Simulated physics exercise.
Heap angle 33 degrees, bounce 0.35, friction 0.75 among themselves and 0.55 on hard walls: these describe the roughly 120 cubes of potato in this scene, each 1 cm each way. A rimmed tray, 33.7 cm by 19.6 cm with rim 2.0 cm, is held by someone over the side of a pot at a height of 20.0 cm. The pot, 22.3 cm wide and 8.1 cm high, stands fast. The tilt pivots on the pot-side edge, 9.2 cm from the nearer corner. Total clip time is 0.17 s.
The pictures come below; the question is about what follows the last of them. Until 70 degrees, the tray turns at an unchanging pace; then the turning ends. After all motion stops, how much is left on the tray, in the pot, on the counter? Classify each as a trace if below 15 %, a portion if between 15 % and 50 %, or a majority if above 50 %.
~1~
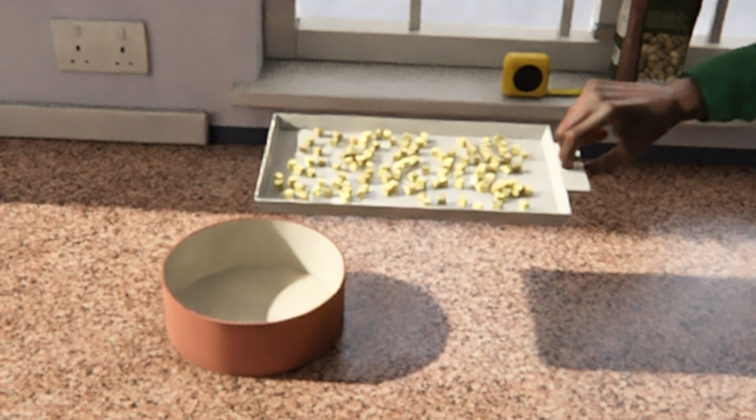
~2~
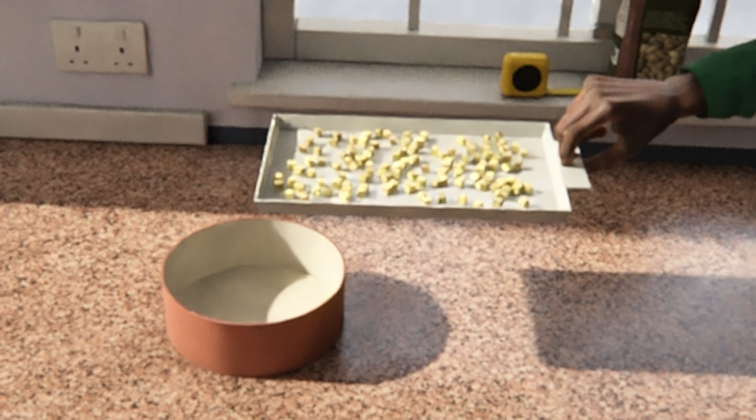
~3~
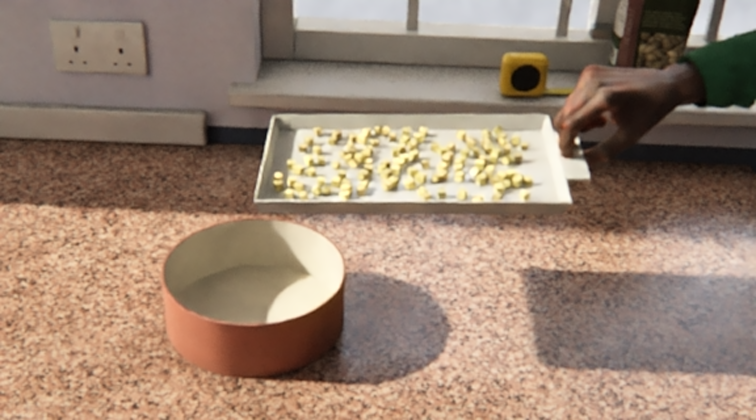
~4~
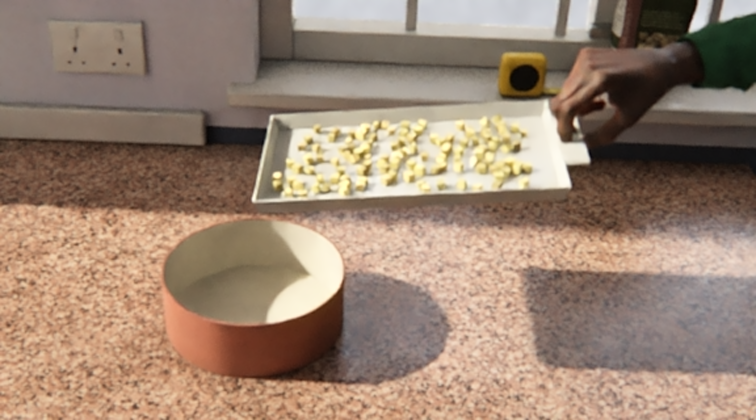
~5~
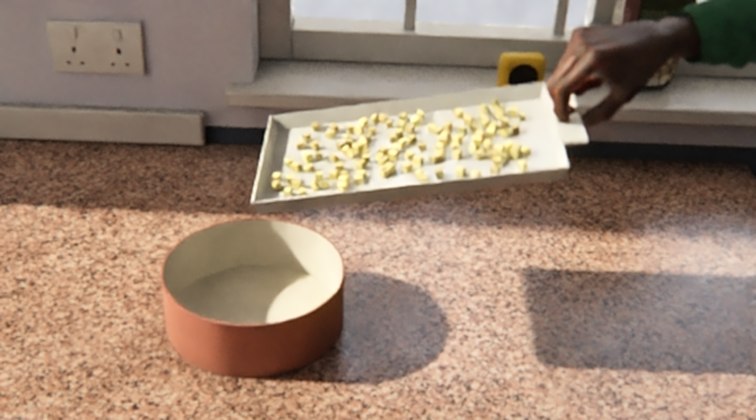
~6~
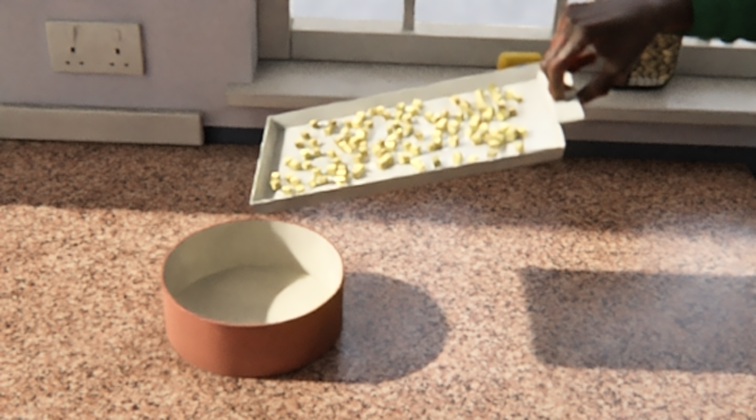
Left on the tray: A portion. Pot: A portion. Counter: A portion.
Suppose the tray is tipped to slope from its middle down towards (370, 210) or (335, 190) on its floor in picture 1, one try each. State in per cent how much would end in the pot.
Some 40 and 65 per cent.
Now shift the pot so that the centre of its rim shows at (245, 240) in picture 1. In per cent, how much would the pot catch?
About 60 per cent.
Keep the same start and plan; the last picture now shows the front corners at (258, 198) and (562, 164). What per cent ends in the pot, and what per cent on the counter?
The pot gets 35 and the counter 35.
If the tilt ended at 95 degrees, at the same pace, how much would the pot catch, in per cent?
I'd expect some 65 per cent in the pot.
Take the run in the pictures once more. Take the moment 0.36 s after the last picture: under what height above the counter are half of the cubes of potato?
The halfway mark is near 30 cm.
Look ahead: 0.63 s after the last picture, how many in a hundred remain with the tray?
Around 25 percent of it.
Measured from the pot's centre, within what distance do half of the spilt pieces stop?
I'd say close to 36 centimetres.
Then, 0.22 s after the last picture, tilt 43 degrees; the tray holds 100 %, the pot 0 %.
Then, 0.36 s after the last picture, tilt 62 degrees; the tray holds 100 %, the pot 0 %.
Then, 0.63 s after the last picture, tilt 70 degrees; the tray holds 25 %, the pot 30 %.
In the end, tray 25 %, pot 45 %, counter 35 %.
